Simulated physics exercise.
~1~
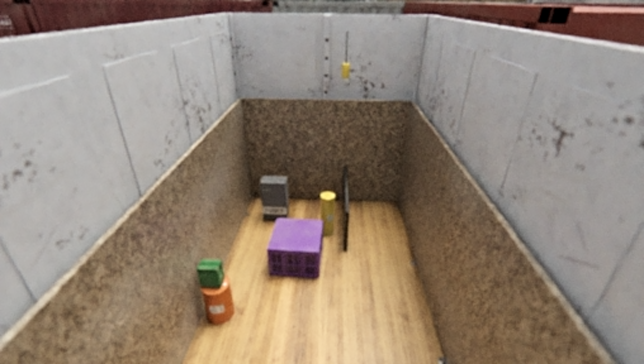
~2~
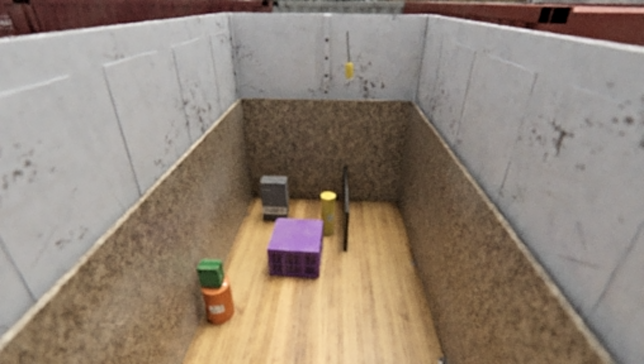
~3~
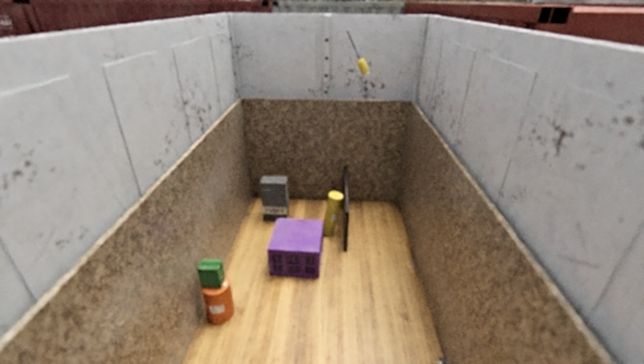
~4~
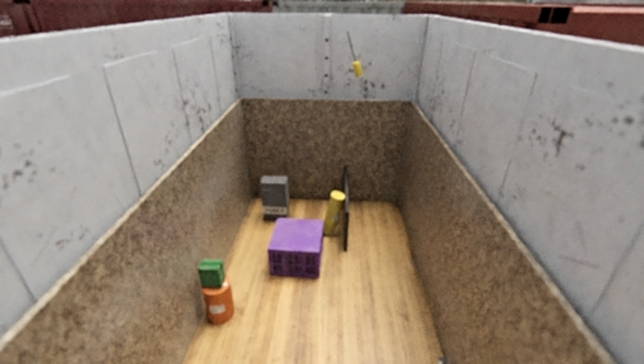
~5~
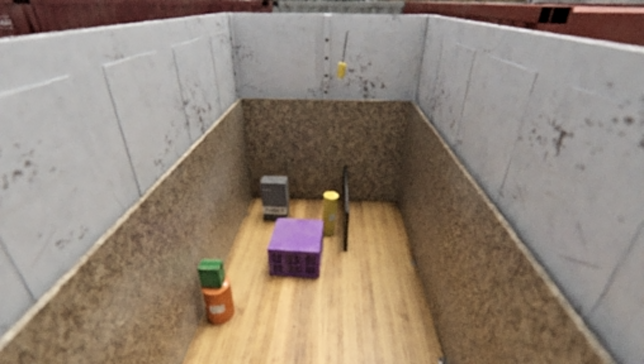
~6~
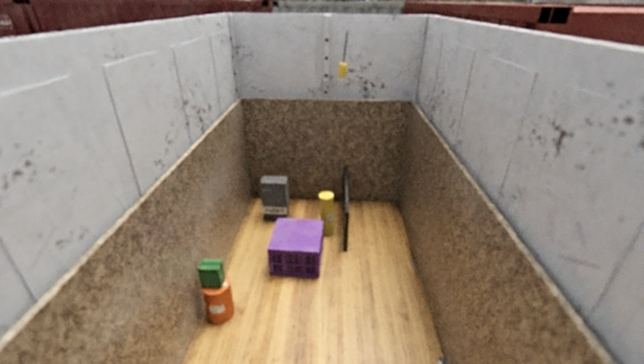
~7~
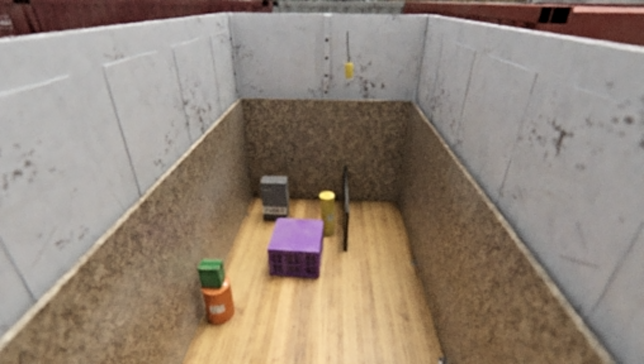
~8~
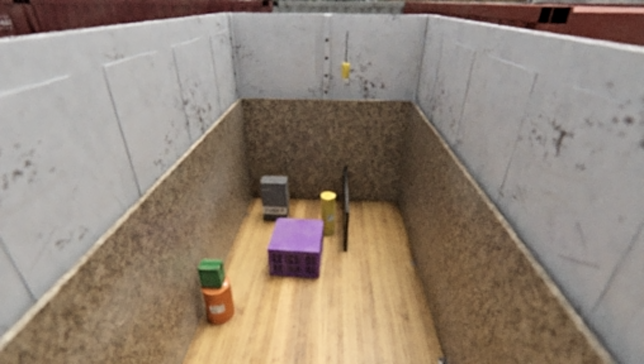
In the load bay of a moving van, the hanging lamp swung to the right and the yellow canister leaned over toward the low board, then rocked back upright, while the purple chest, grey box, orange canister and green box all stayed put.
